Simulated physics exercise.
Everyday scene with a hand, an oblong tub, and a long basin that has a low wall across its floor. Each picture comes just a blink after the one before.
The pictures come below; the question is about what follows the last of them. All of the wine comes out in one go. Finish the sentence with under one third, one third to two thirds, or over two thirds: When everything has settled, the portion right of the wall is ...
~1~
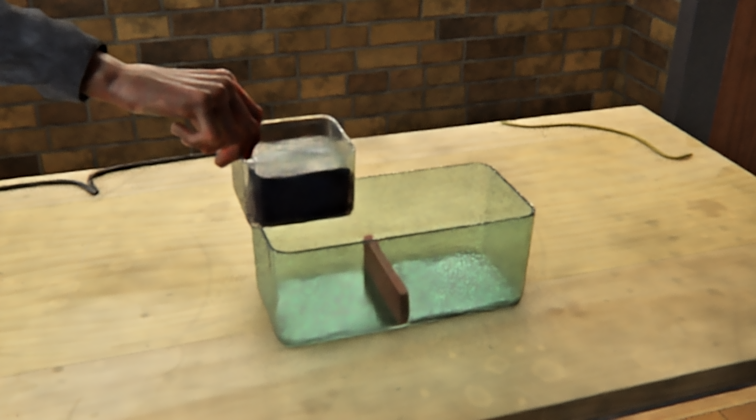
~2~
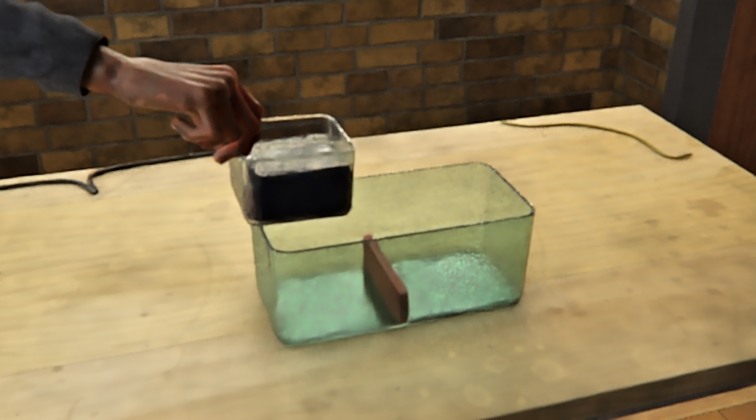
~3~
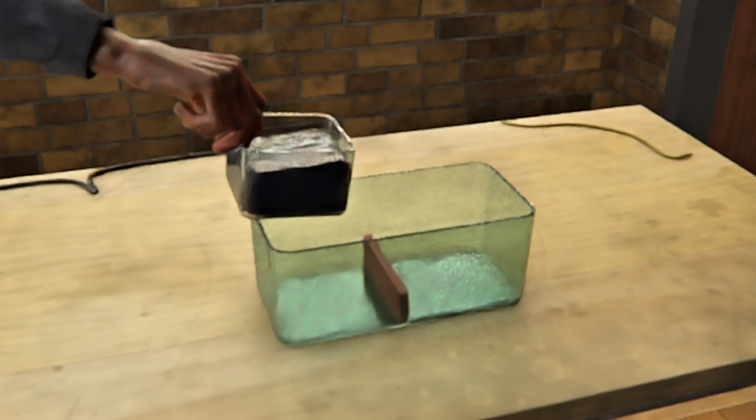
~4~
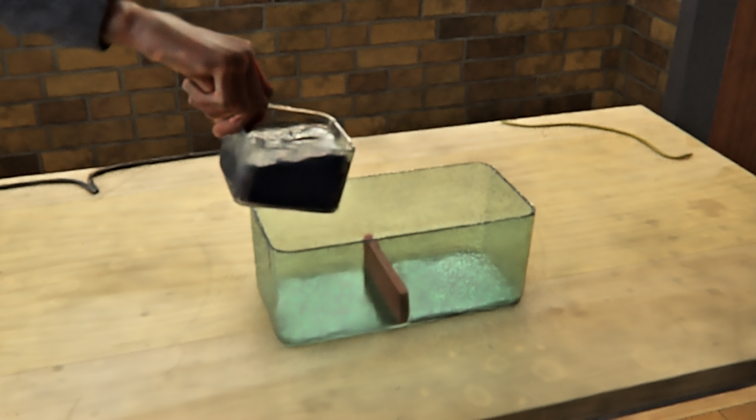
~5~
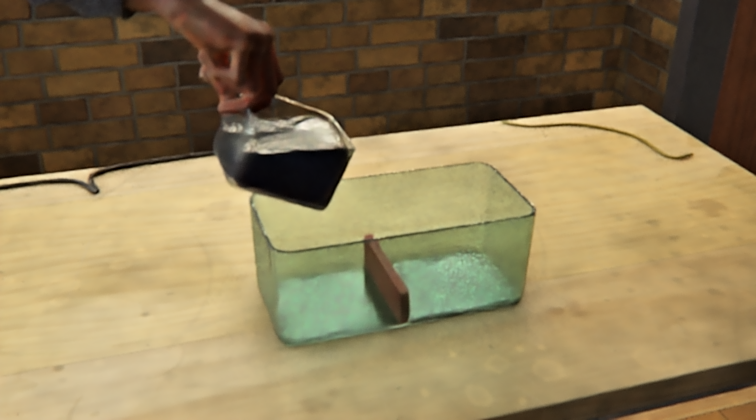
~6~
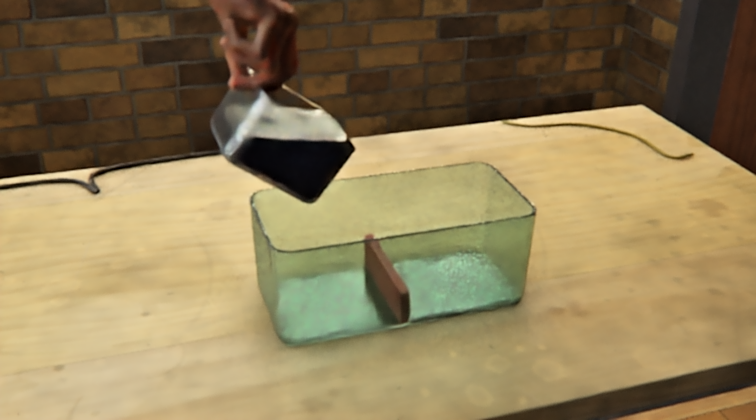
When everything has settled, the portion right of the wall is over two thirds.
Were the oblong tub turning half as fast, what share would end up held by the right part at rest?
I'd put it at some 95 percent.
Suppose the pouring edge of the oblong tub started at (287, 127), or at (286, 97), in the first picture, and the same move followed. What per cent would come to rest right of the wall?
First place gives some 45 %, second place some 55 %.
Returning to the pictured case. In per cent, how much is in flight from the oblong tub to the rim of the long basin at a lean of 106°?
50 in a hundred.
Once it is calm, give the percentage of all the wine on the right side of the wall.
About 80 percent.
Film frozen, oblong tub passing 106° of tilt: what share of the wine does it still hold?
It works out to close to 35 percent.
A moment on, the tilt is 106° and 34 per cent is still to pour, 2 is left of the wall and 12 right of it.
Next, the tilt is 119° and 1 per cent is still to pour, 3 is left of the wall and 88 right of it.
Then the tilt is 119° and 0 per cent is still to pour, 14 is left of the wall and 75 right of it.
Later the tilt is 119° and 0 per cent is still to pour, 18 is left of the wall and 78 right of it.
In the end 18 per cent lies left of the wall, 78 right of it and 4 outside.
